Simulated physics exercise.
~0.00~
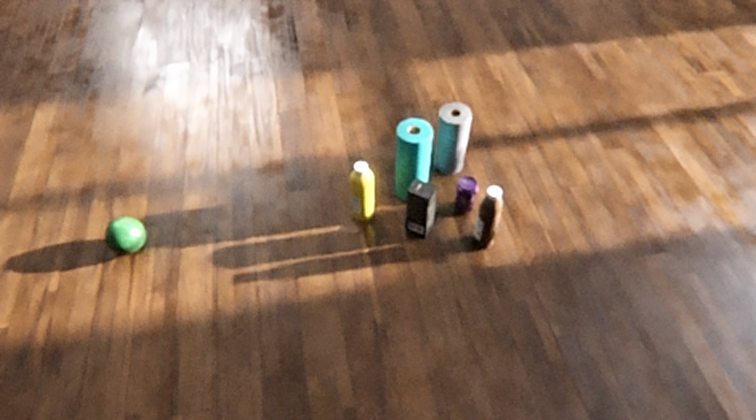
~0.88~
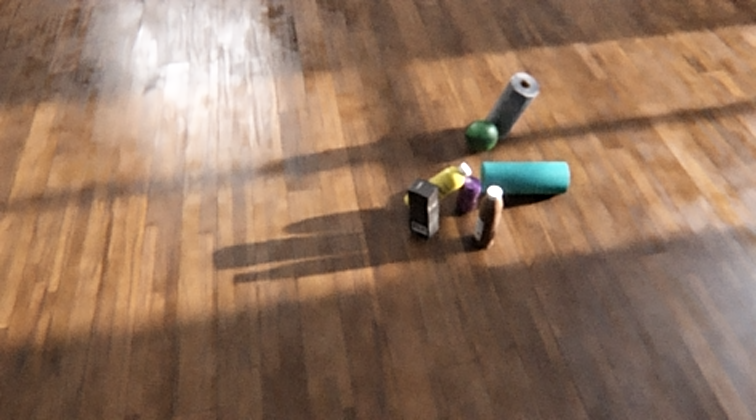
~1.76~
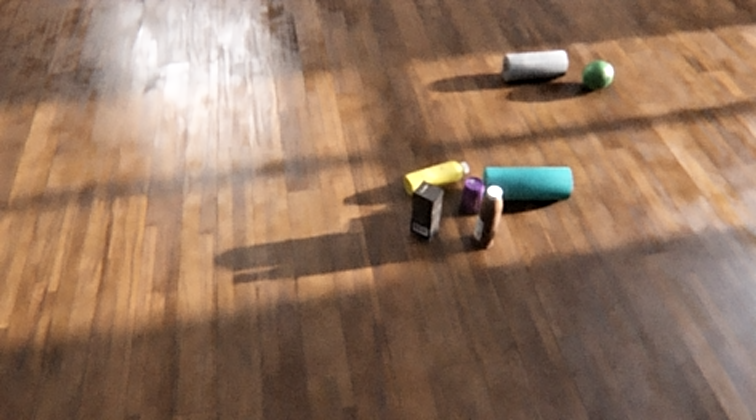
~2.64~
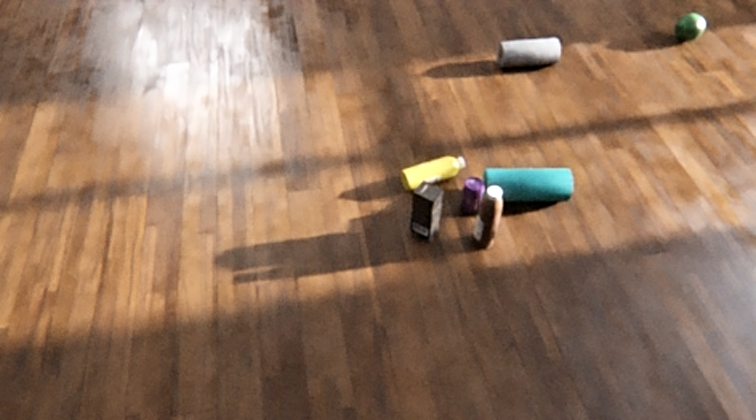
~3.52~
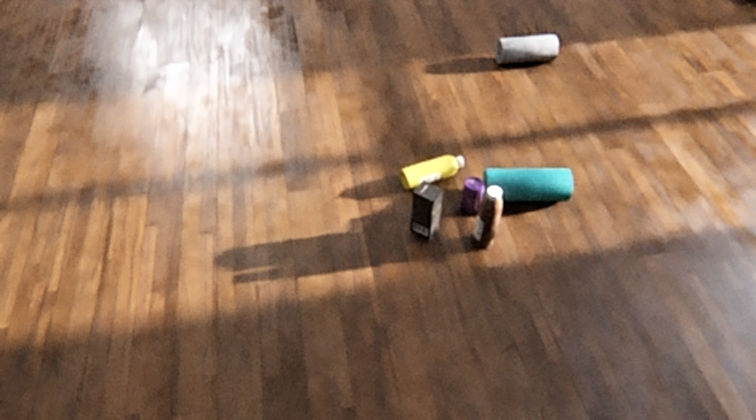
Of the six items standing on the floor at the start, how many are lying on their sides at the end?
Three of them end up on their sides, namely the yellow bottle, the turquoise roll and the grey roll.
